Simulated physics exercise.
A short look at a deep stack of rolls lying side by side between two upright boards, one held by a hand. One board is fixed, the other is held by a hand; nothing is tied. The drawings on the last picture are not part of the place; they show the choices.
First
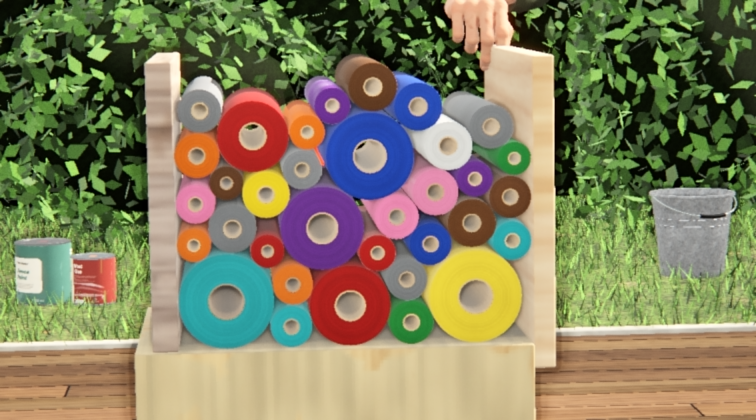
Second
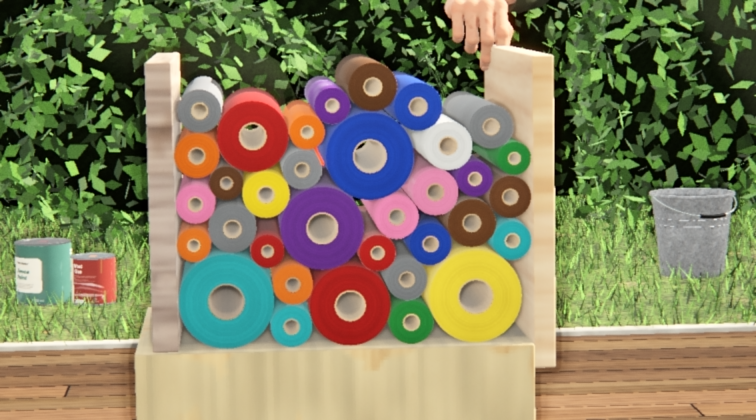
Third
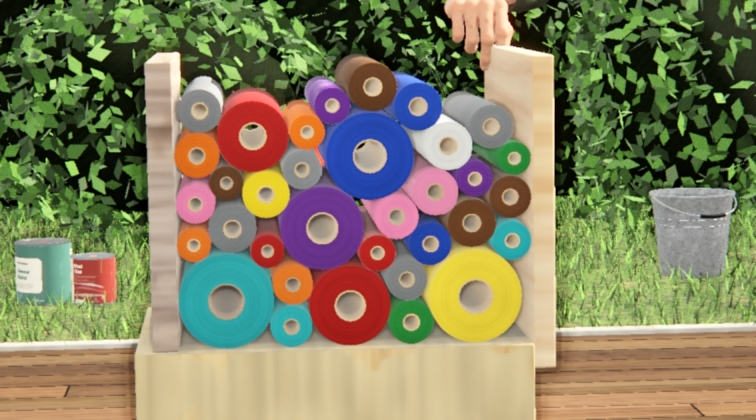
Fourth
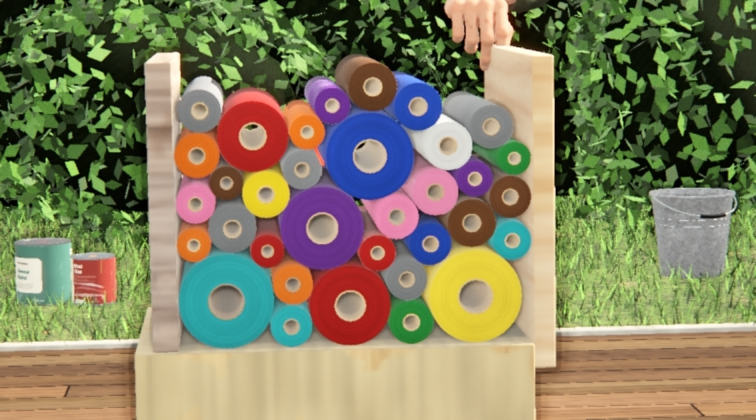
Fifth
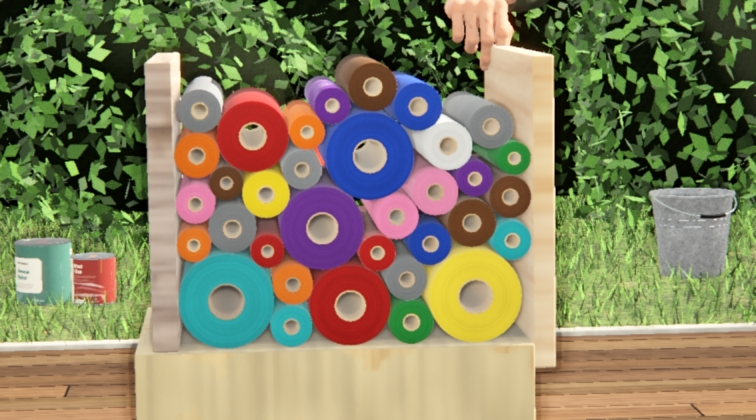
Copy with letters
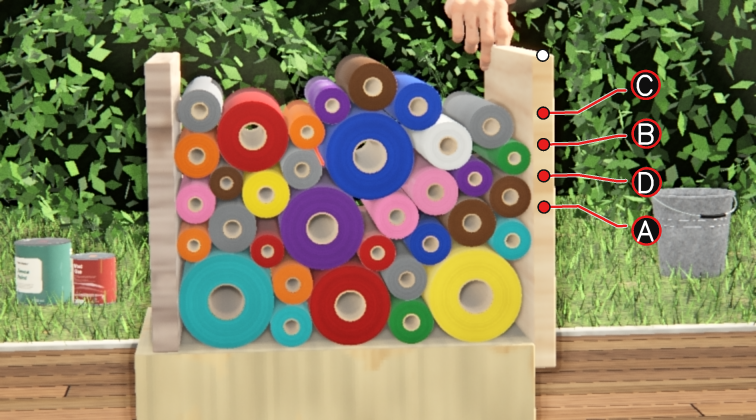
On a wooden deck beside grass and a leafy hedge, colourful rolls of different sizes lie stacked between two upright boards on a pale wooden base. A hand rests on top of the right board from start to finish, and the rolls, boards, cans and grey bucket show no visible movement.
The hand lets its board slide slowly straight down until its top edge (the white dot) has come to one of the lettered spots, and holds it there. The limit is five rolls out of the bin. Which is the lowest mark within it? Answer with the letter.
Stop at A.
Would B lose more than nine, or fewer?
At B, fewer than nine.
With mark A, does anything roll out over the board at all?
Yes.
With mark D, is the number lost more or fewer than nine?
Fewer than nine.
On the marked copy, A at (544, 207); B at (543, 145); C at (543, 113); D at (544, 176); the white dot at (543, 56).
Following A. Soon after the start, top of the board (532, 126).
Later, top of the board (532, 204).
In the end, top of the board (532, 207), two out over the board.
As for the rest, B none out over the board; C none out over the board; D none out over the board.
